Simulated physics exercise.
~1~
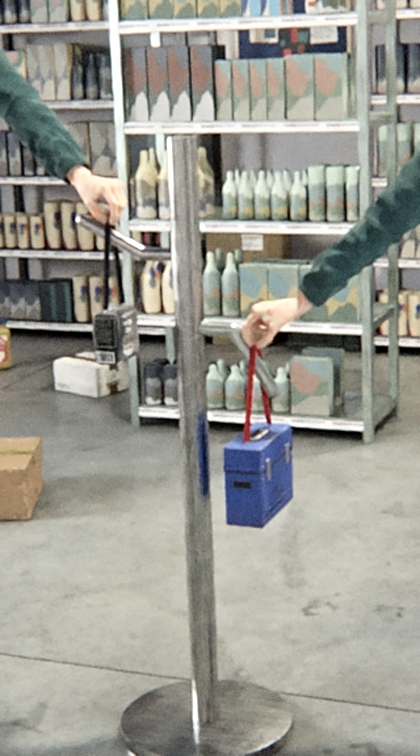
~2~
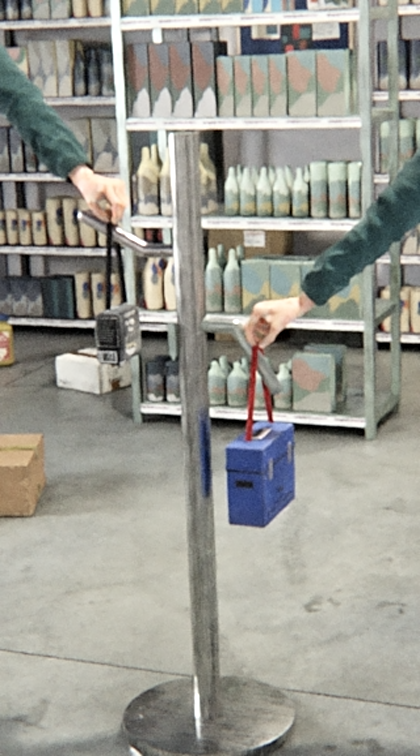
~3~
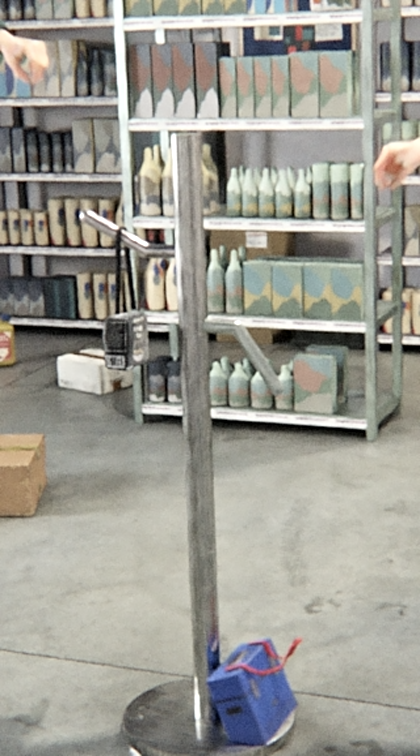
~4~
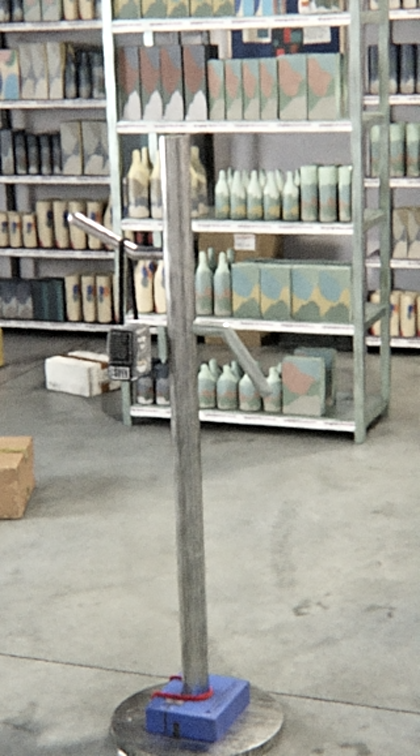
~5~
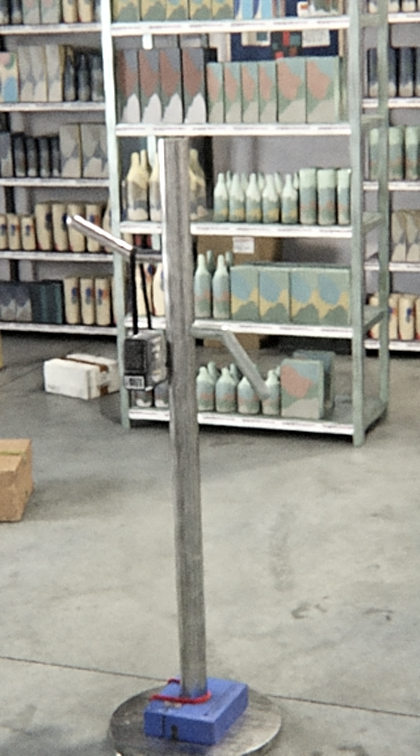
Blue case dropping to the base of a metal stand as two hands let go, black pouch staying hung on the left peg.
